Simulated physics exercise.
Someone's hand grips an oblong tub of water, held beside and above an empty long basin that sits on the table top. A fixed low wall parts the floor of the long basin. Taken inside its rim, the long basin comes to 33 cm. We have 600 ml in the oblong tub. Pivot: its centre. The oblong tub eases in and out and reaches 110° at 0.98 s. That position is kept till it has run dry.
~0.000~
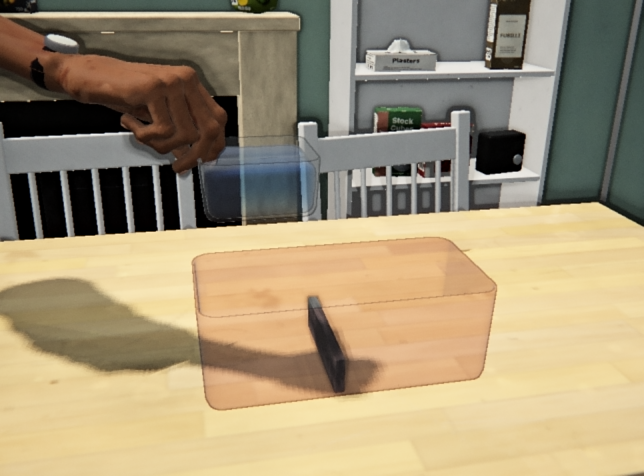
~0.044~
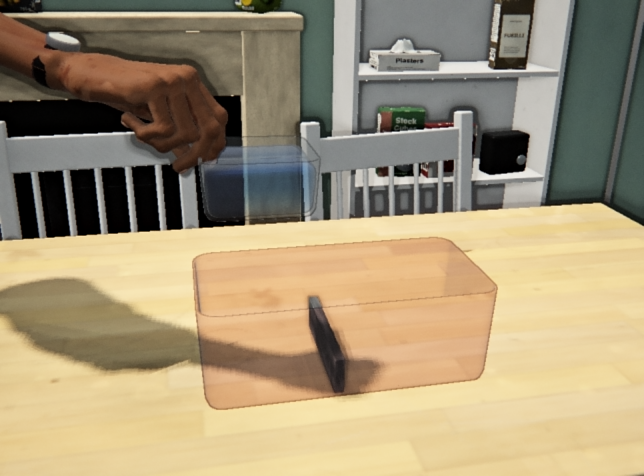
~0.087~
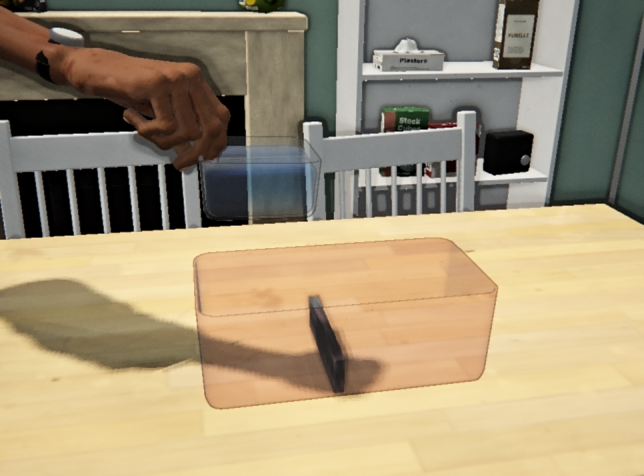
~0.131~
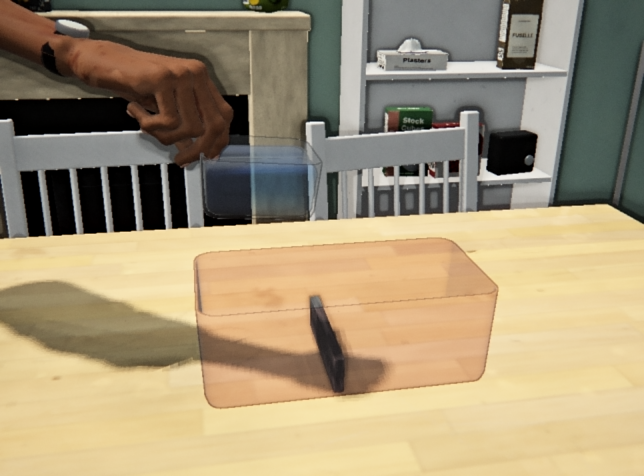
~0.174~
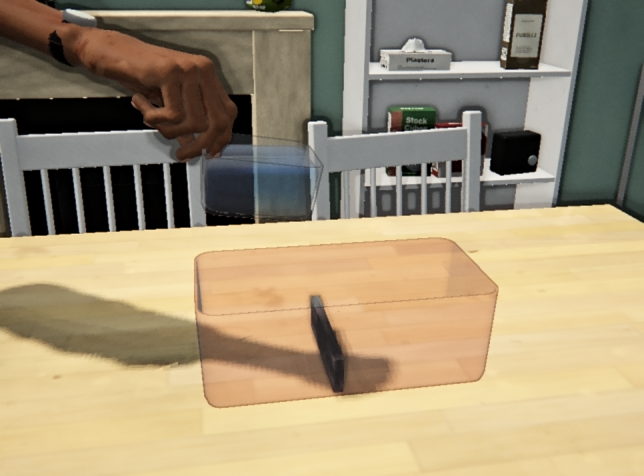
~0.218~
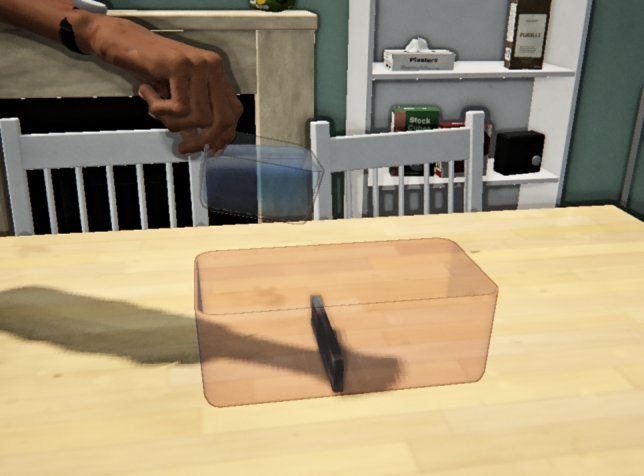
The clip opens with a hand at the upper left holding a small clear tub of blue liquid above a wooden table, behind an empty, see-through orange basin with a dark upright piece inside. The hand then slowly tilts the tub slightly to the right, while the basin stays still.
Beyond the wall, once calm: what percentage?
81 out of 100.
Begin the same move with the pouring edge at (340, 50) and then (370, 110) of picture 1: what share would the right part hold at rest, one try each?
I'd expect close to 90 per cent and then close to 95 per cent.
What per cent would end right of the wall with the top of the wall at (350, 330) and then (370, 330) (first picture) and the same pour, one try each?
Some 70 in a hundred, then some 50 in a hundred.
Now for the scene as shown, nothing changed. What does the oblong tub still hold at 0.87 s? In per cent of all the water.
Around 5 percent of it.
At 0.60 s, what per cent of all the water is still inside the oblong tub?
Remaining: Near 38 % of the total.
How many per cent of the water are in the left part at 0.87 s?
That share comes to around 9 in a hundred.
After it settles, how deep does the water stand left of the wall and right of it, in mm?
I'd expect close to 4 mm on the left and close to 18 mm on the right.
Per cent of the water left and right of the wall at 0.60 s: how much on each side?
About 0 % left, 24 % right.
By 0.60 s the tilt is 74° and 38 per cent is still to pour, 0 is left of the wall and 24 right of it.
By 0.87 s the tilt is 107° and 5 per cent is still to pour, 9 is left of the wall and 80 right of it.
By 1.16 s the tilt is 110° and 0 per cent is still to pour, 18 is left of the wall and 81 right of it.
By 1.48 s the tilt is 110° and 0 per cent is still to pour, 18 is left of the wall and 81 right of it.
At rest 18 per cent lies left of the wall, 81 right of it and 1 outside.
